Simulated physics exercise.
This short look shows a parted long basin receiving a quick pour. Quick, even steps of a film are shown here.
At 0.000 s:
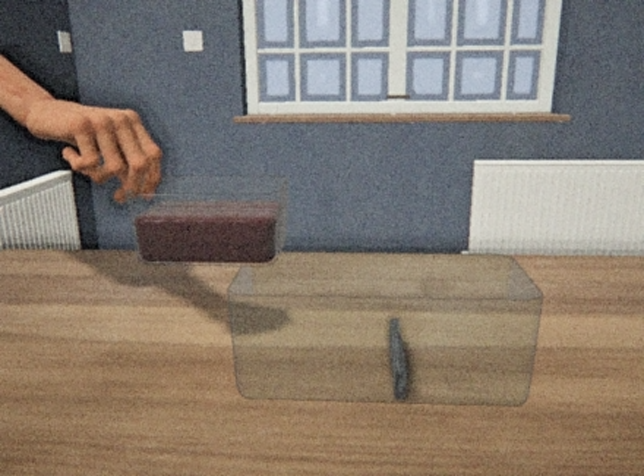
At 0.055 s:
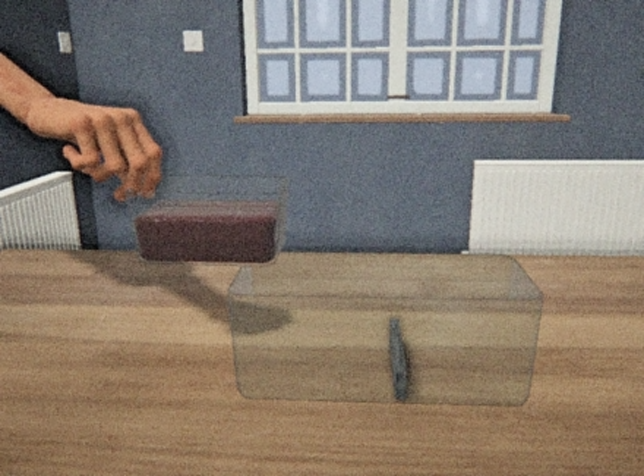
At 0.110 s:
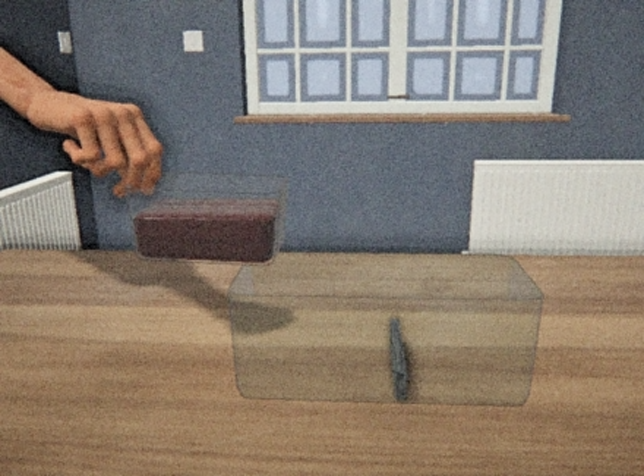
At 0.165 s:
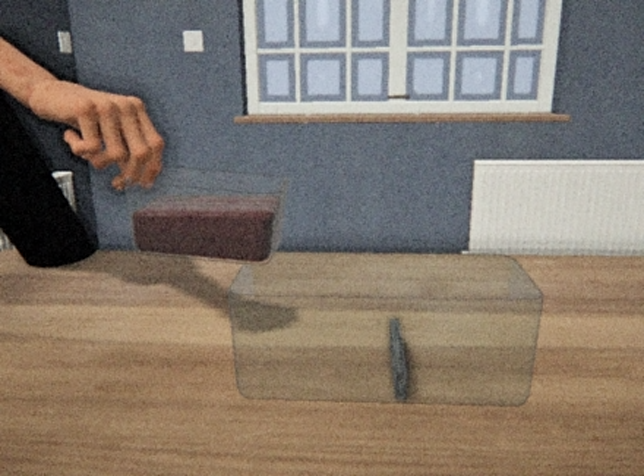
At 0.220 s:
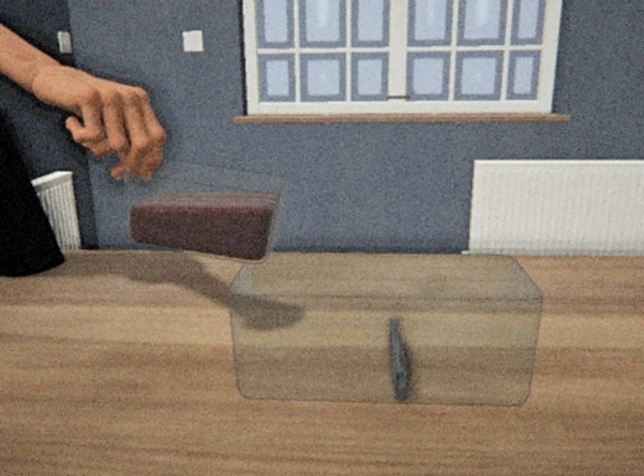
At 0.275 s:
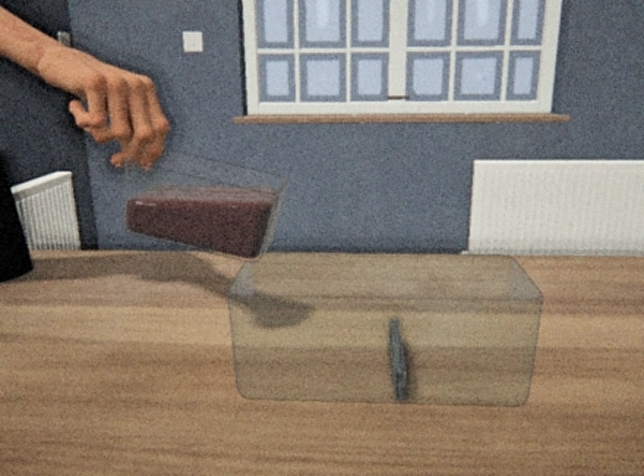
In the video, a hand hovers beside a small clear container of dark reddish liquid above a larger transparent basin with a divider on a wooden table, and the small container gradually tilts to the right.
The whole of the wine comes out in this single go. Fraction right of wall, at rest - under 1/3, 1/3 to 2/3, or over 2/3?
The amount right of the wall is going to stop below one third.
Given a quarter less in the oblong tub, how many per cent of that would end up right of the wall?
5 %.
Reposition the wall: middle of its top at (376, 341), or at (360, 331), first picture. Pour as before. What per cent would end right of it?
The first placement leaves close to 55 per cent, the second close to 75 per cent.
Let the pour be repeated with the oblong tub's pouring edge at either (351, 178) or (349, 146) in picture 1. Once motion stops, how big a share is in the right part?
First try: Near 85 percent; second try: Near 85 percent.
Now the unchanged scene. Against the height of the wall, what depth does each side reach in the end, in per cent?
I'd say about 60 for the left and about 30 for the right.
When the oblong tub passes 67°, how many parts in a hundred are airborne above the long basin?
I'd put it at roughly 35 percent of it.
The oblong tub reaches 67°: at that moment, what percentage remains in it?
About 60 %.
A moment on, the oblong tub is tipped part way and 59 per cent is still to pour, 8 is left of the wall and 0 right of it.
Next, the oblong tub is tipped right over and 10 per cent is still to pour, 55 is left of the wall and 23 right of it.
Then the oblong tub is tipped right over and 0 per cent is still to pour, 76 is left of the wall and 22 right of it.
Later the oblong tub is tipped right over and 0 per cent is still to pour, 74 is left of the wall and 25 right of it.
At rest 74 per cent lies left of the wall, 26 right of it and 1 outside.
